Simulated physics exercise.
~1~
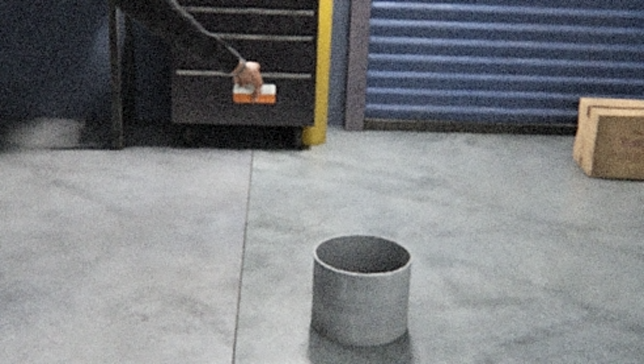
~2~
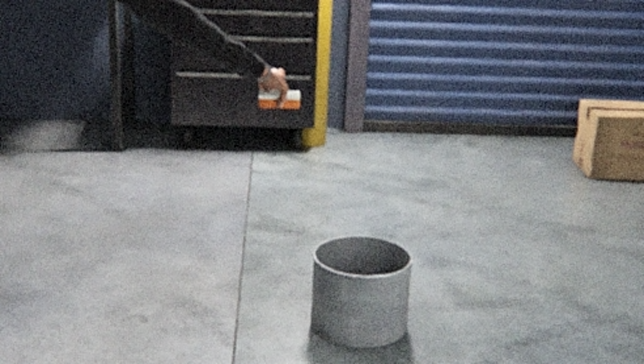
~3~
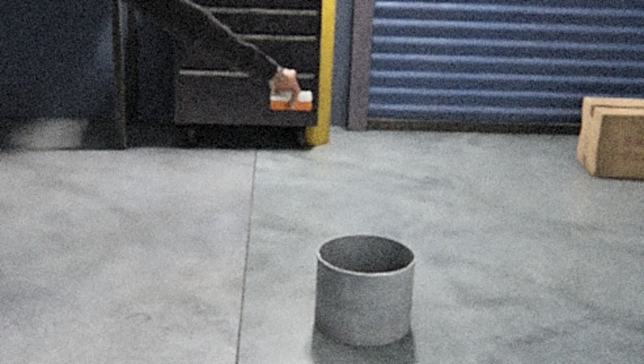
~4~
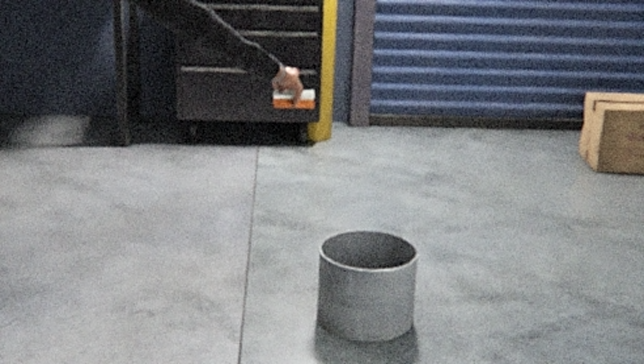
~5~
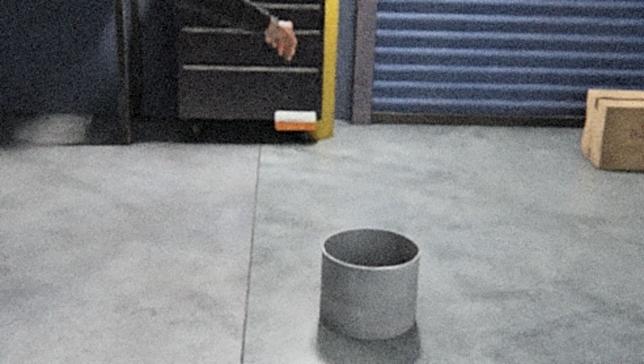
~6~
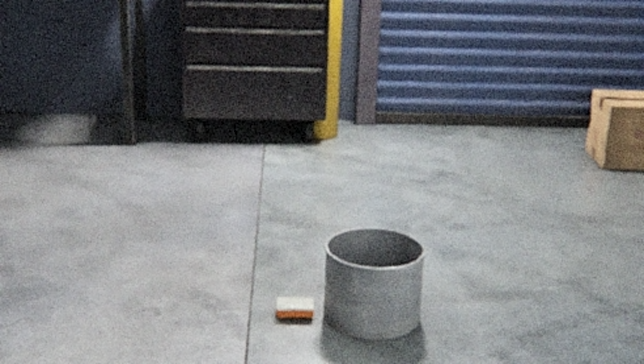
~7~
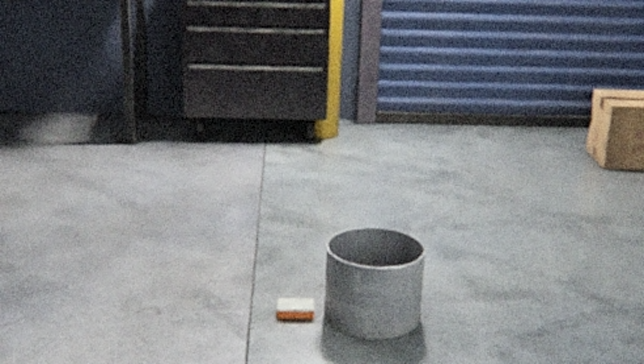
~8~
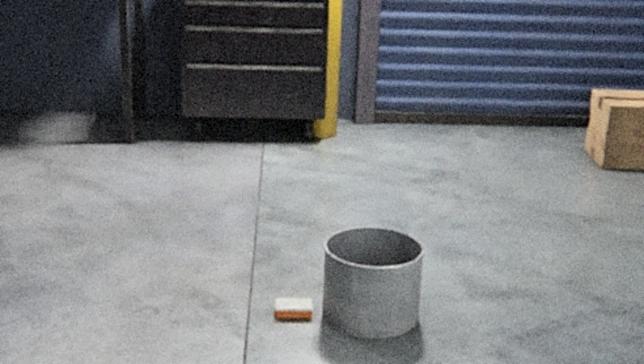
On a concrete floor, a hand drops an orange and white sponge beside a grey container.
